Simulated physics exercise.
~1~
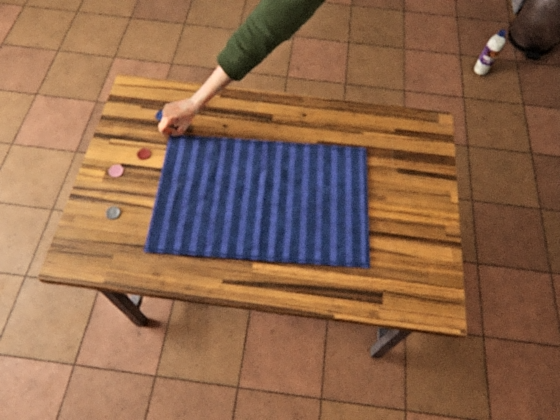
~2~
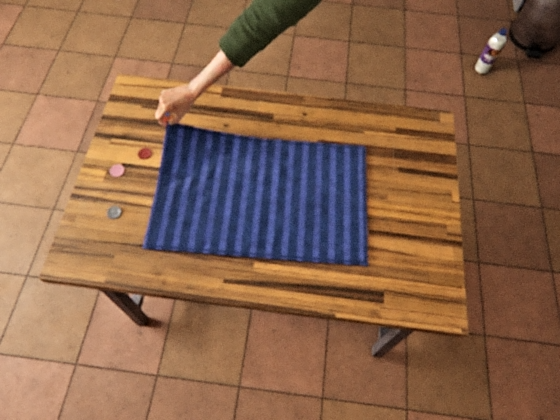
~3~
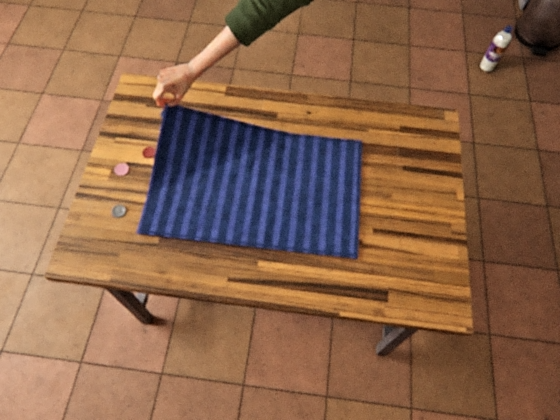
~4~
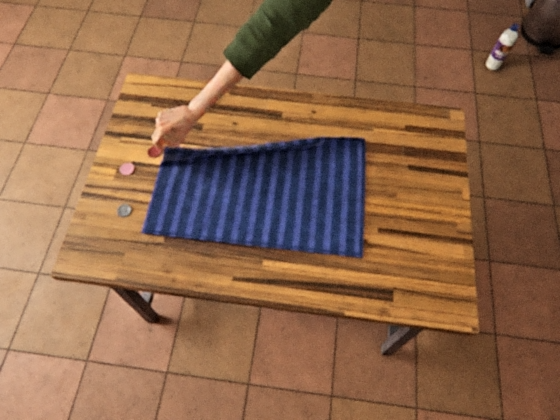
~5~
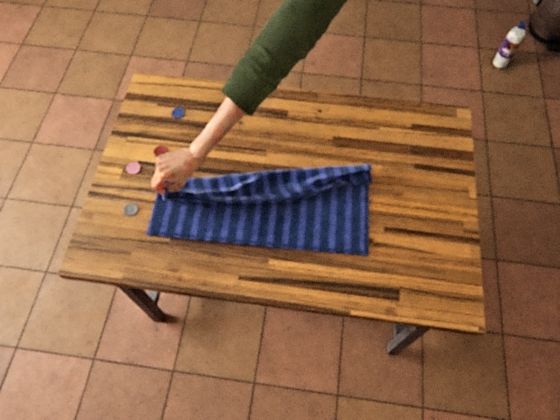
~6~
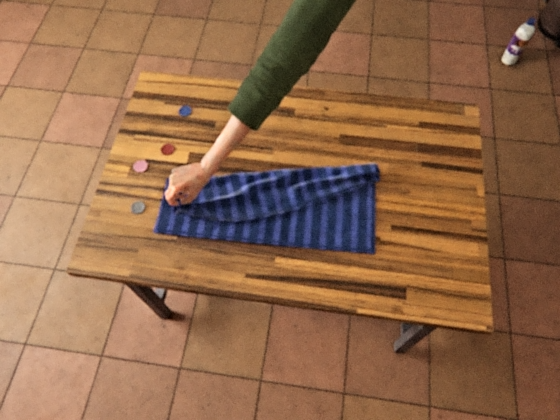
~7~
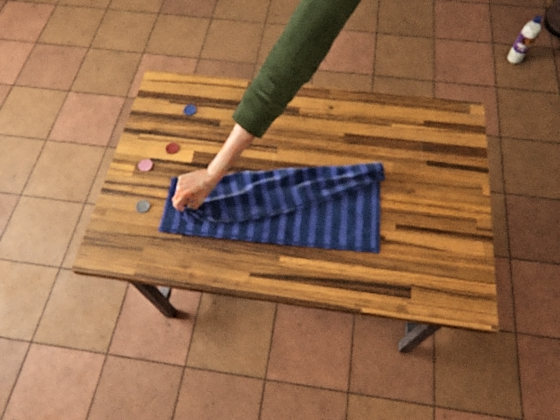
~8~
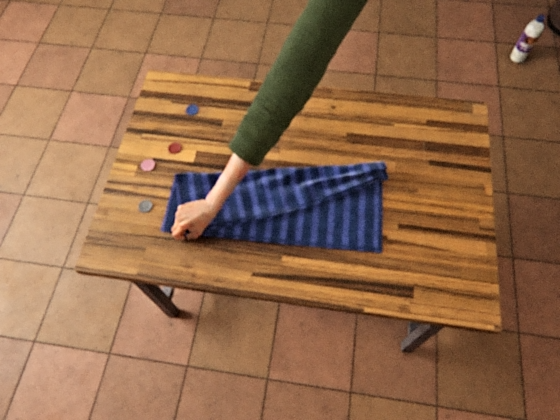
The blue striped tea towel lay flat on a wooden table until a hand lifted its upper left corner and folded it down toward the near edge, leaving it partly doubled over, with the four small discs beside it still uncovered.
